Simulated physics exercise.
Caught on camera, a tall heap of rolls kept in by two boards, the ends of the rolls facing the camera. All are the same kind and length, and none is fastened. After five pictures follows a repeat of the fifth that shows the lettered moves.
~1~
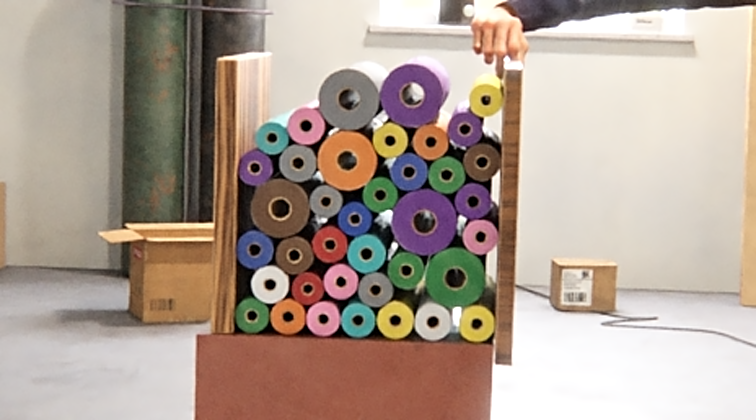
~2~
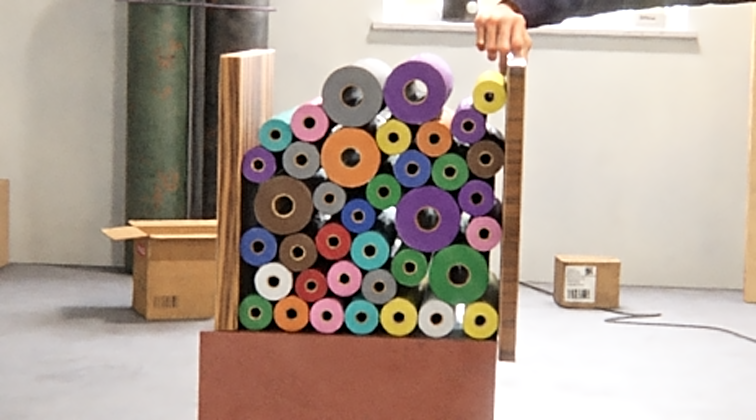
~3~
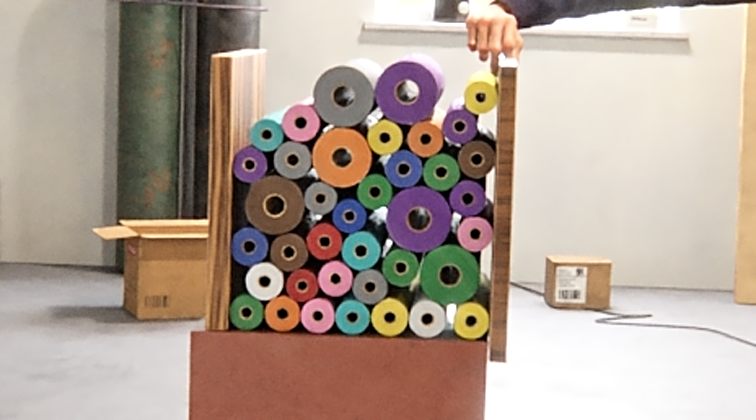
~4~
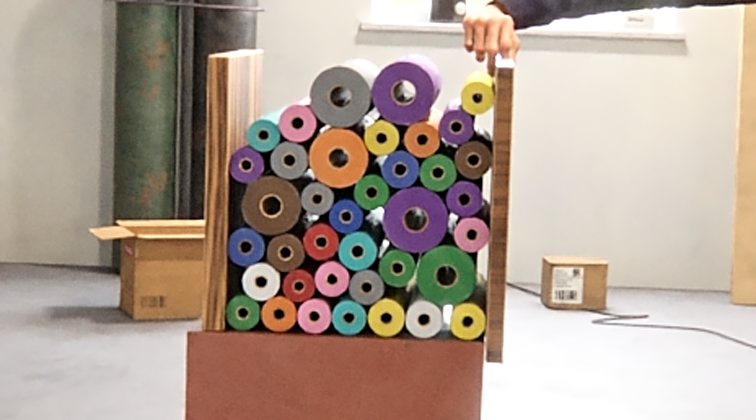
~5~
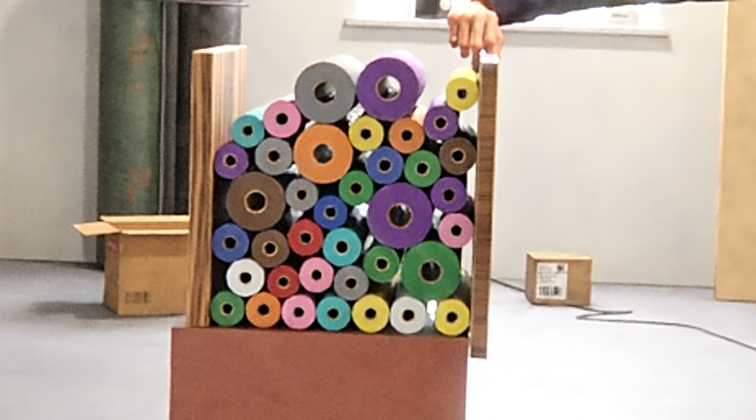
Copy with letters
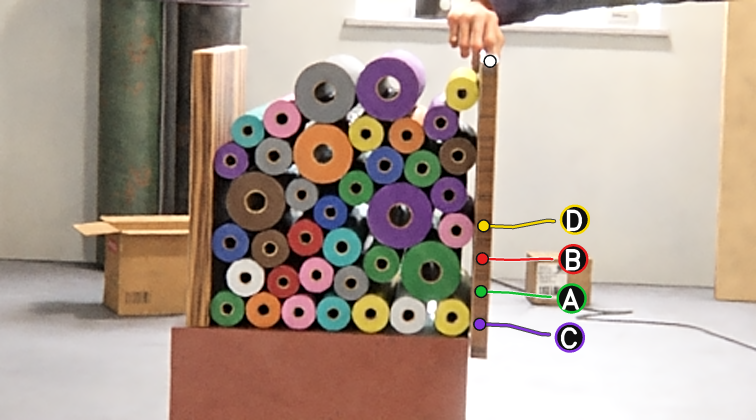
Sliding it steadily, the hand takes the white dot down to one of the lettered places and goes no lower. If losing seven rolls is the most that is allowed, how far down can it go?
Lower it to D and no more.
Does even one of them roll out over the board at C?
Yes, at C.
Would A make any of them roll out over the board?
Yes, at A.
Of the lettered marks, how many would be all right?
The number is one.
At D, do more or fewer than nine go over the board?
At D, fewer than nine.
On the marked copy, A at (481, 291); B at (482, 259); C at (480, 324); D at (483, 226); the white dot at (490, 61).
With D. Early on, top of the board (478, 133).
Further on, top of the board (475, 215).
At the end, top of the board (475, 225), about four out over the board.
As for the rest, A more than seven out over the board; B more than seven out over the board; C more than seven out over the board.
